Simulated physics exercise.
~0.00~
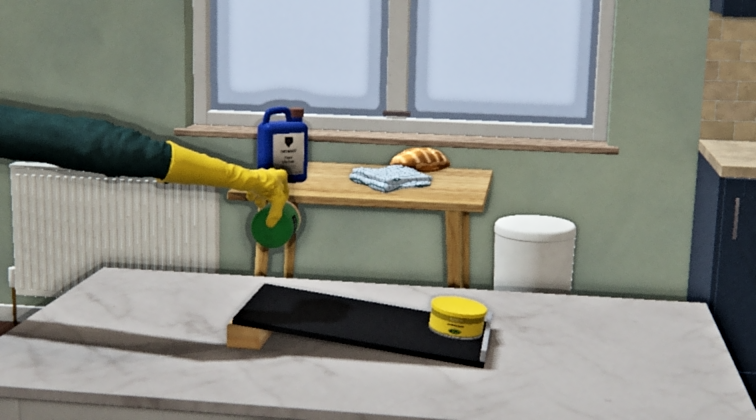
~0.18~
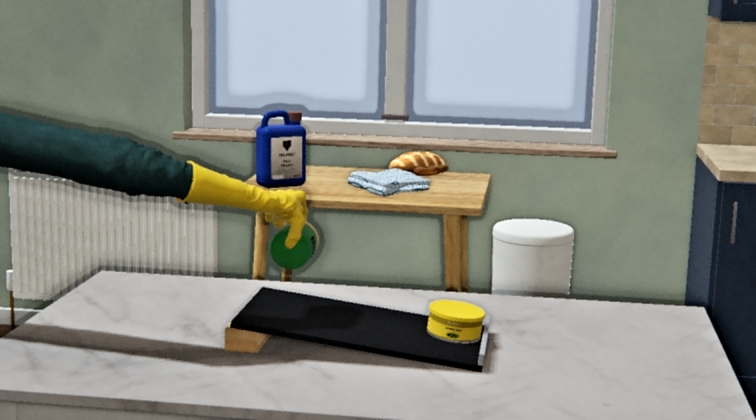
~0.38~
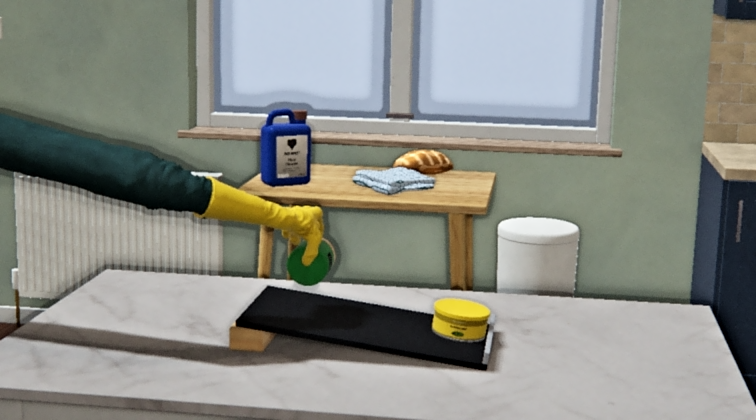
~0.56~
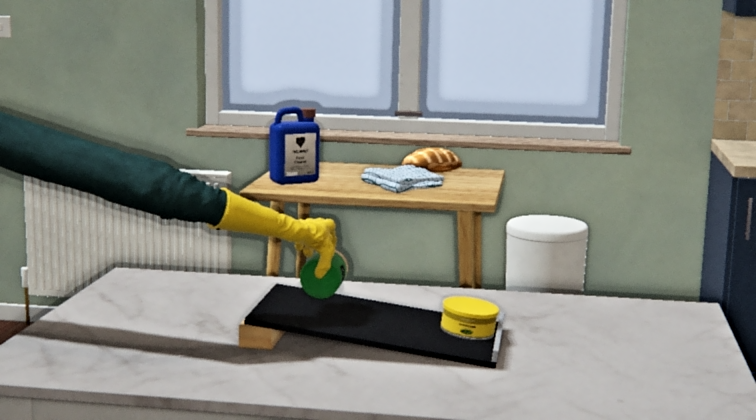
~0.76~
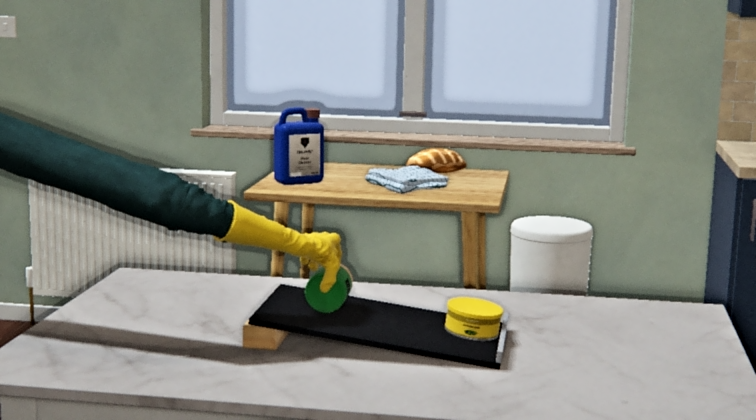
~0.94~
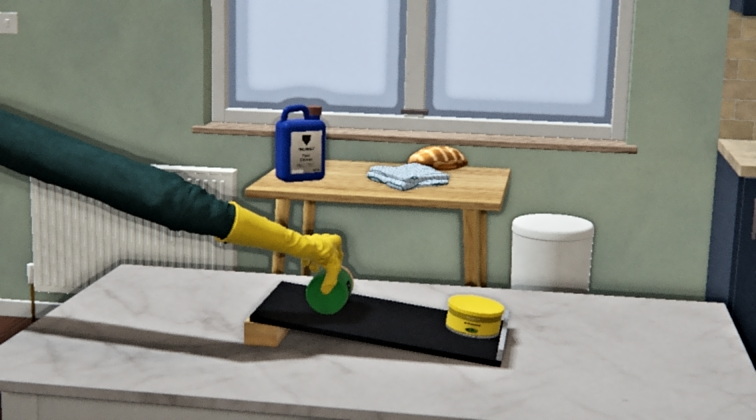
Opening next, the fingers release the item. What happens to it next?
Next, it travels down the board.
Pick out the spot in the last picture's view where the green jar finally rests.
Looks like it settles somewhere around (430, 307).
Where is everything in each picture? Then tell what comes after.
Coming down; green jar (276, 223); yellow tub (457, 318), in the first frame.
Coming down; green jar (295, 245); yellow tub (455, 322), in the second frame.
Coming down; green jar (311, 261); yellow tub (460, 320), in the third frame.
Coming down; green jar (324, 273); yellow tub (469, 318), in the fourth frame.
Coming down; green jar (330, 287); yellow tub (473, 319), in the fifth frame.
Set down, still held; green jar (331, 289); yellow tub (474, 317), in the sixth frame.
Around 1.54 s, green jar displaced about its own width near (372, 296).
Around 1.74 s, green jar displaced well along near (410, 303).
Finally (2.8 s), moved from the start, green jar; yellow tub still in place. Final places as the last picture's camera would see them, green jar near (430, 307). The green jar slides or rolls down.
